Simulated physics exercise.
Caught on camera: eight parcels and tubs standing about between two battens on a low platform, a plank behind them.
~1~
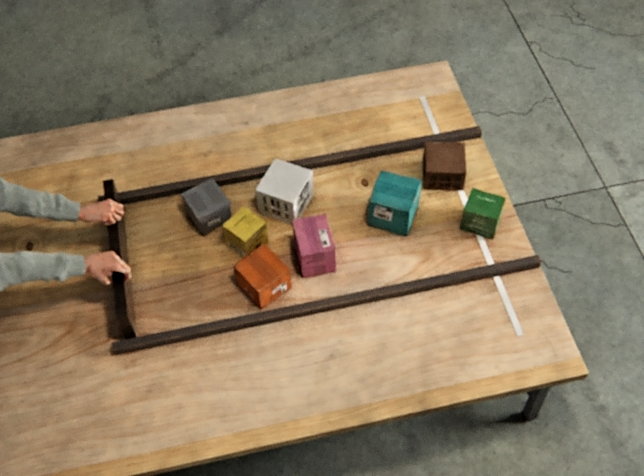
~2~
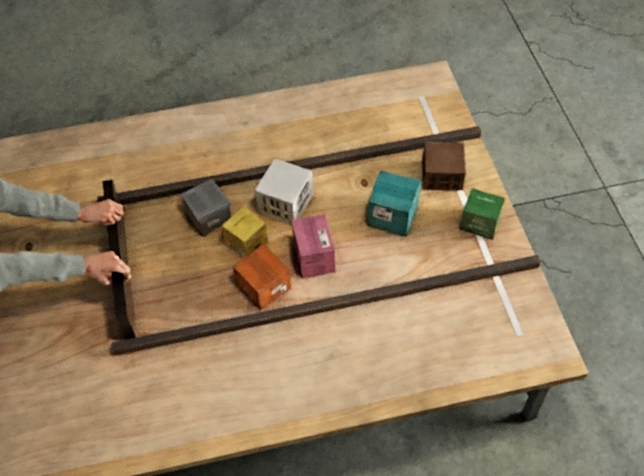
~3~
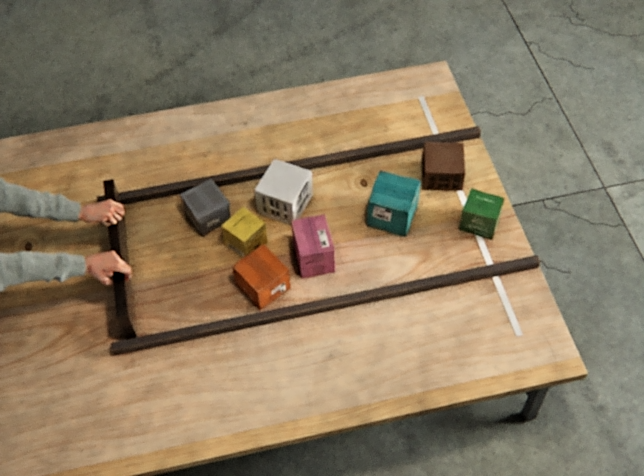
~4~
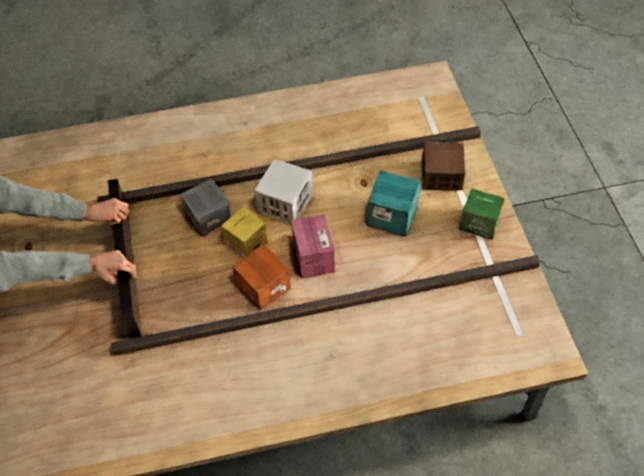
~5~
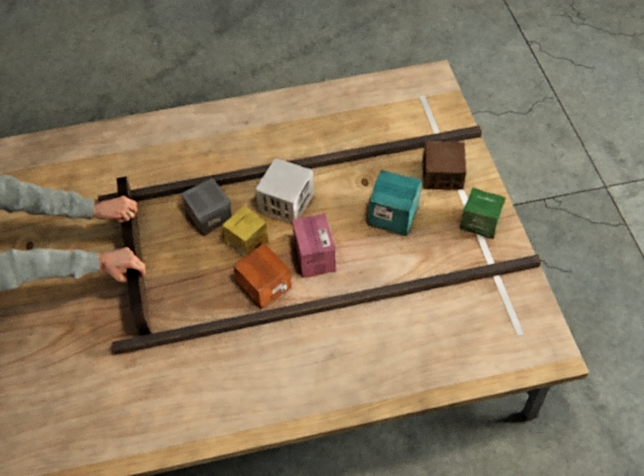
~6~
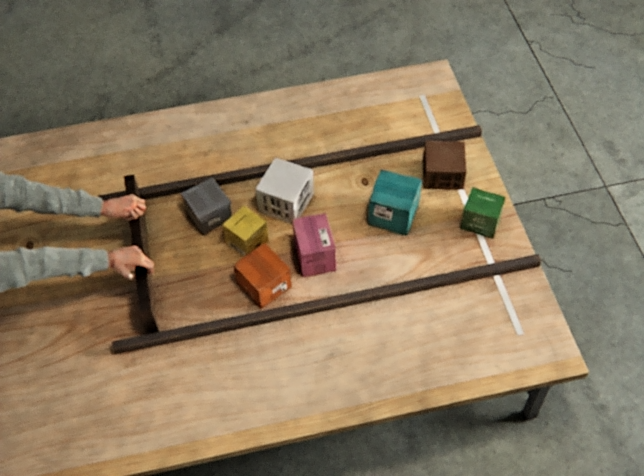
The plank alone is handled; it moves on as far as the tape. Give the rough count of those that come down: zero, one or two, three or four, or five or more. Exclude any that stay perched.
So the tally of ones that come down is five plus, really.
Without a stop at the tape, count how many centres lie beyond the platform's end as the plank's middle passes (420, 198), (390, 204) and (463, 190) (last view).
That makes 1, 0, 5.
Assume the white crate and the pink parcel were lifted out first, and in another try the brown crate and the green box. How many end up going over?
First 3, second 3.
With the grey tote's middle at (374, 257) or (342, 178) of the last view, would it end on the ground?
In that order: Ends up off, then ends up off.
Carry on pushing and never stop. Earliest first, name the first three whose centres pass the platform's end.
Listed earliest first: Brown crate, green box, turquoise parcel.
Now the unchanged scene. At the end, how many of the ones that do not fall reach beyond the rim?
As for overhanging, the count is 0.
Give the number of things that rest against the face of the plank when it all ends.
My count gives 3.
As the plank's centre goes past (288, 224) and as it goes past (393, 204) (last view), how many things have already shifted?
One spot: 5. Other spot: 8.
Soon after, none off yet; green box at rest near (483, 213); brown crate at rest near (444, 165); turquoise parcel at rest near (394, 203).
After that, none off yet; green box at rest near (483, 213); brown crate at rest near (444, 165); turquoise parcel displaced a little near (416, 195).
And then, none off yet; green box displaced a little near (504, 214); brown crate displaced about its own width near (484, 146); turquoise parcel displaced well along near (481, 182).
In the end, the number that fall off is five or more; gone, white crate, pink parcel, turquoise parcel, brown crate and green box.
